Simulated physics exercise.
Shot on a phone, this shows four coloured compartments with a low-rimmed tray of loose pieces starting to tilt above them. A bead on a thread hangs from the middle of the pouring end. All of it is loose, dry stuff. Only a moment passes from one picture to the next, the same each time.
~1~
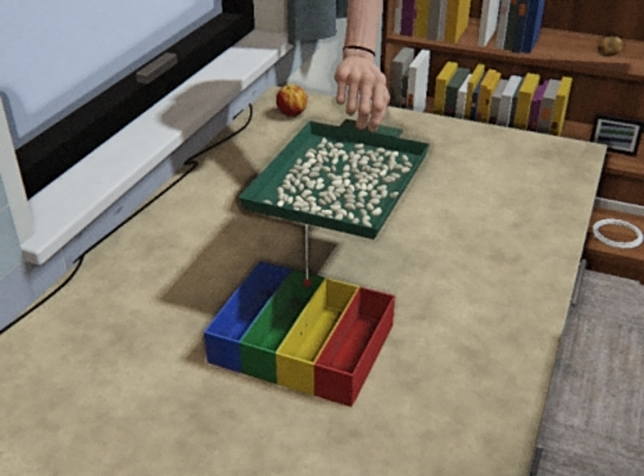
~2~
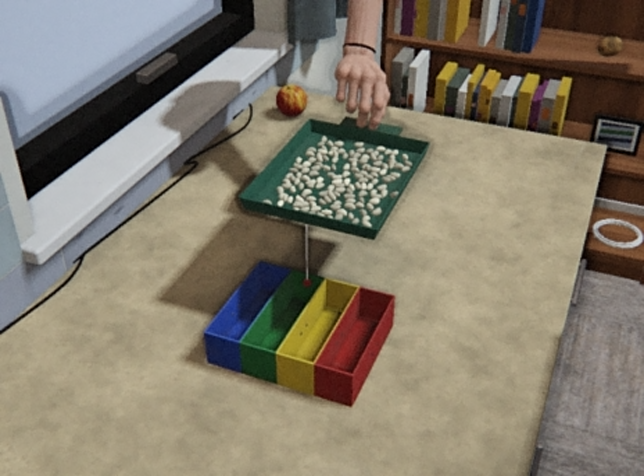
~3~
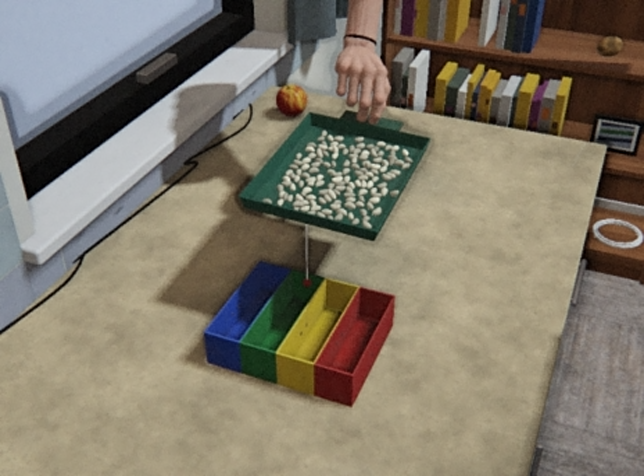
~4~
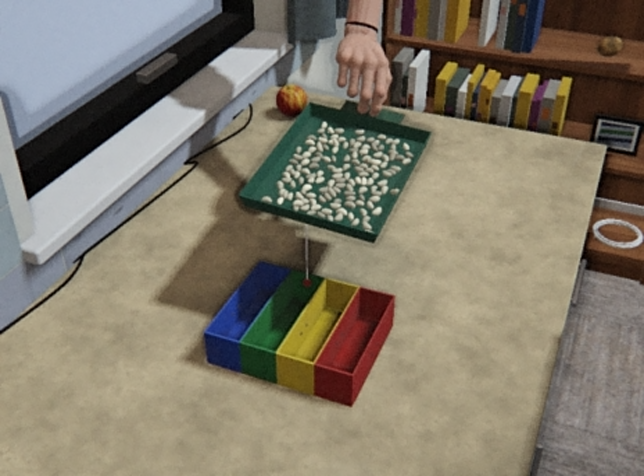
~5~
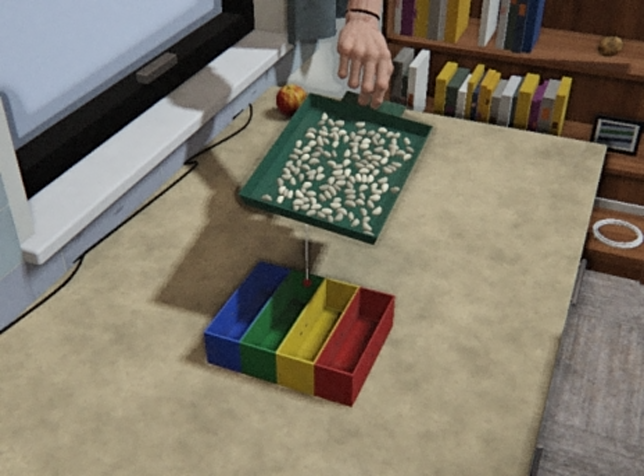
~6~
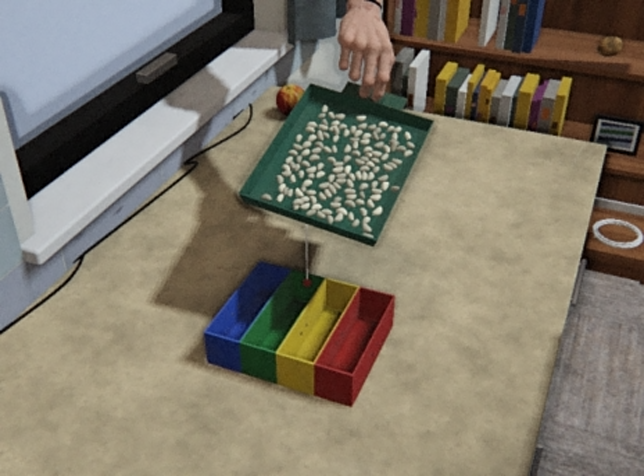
Hand gradually tilting a green tray of white beans, its right front corner lowest, above blue, green, yellow and red compartments.
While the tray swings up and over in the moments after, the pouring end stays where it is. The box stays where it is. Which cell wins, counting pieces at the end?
The red cell wins.
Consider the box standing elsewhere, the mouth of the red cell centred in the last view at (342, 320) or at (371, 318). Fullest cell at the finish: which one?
With the first placing it's the red one, with the second it's that red cell.
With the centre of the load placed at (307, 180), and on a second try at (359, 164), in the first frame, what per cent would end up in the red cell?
Roughly 60 per cent, then roughly 70 per cent.
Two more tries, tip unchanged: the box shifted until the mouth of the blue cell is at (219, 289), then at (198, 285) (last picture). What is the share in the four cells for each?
First placement near 20 percent, second near 10 percent.
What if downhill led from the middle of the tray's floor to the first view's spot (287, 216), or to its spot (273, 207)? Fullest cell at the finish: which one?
The blue one, then the blue cell.
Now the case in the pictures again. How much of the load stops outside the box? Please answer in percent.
Close to 10 %, give or take.
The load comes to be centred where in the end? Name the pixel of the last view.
I'd say the middle ends up at about (355, 344).
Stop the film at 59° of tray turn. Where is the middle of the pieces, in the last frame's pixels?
Mark it at roughly (353, 191) in the final frame.
Soon, tray tipped steeply; all on the tray.
A while on, tray tipped right over; nearly all on the tray; a stray few in the red cell; a stray few in the yellow cell; a stray few falling or outside the box.
Towards the end, tray tipped past a quarter turn; about two thirds in the red cell; about a quarter in the yellow cell; a stray few in the green cell; a small part falling or outside the box.
Finally, tray tipped past a quarter turn; about two thirds in the red cell; about a quarter in the yellow cell; a stray few in the green cell; none in the blue cell; a small part outside the box.
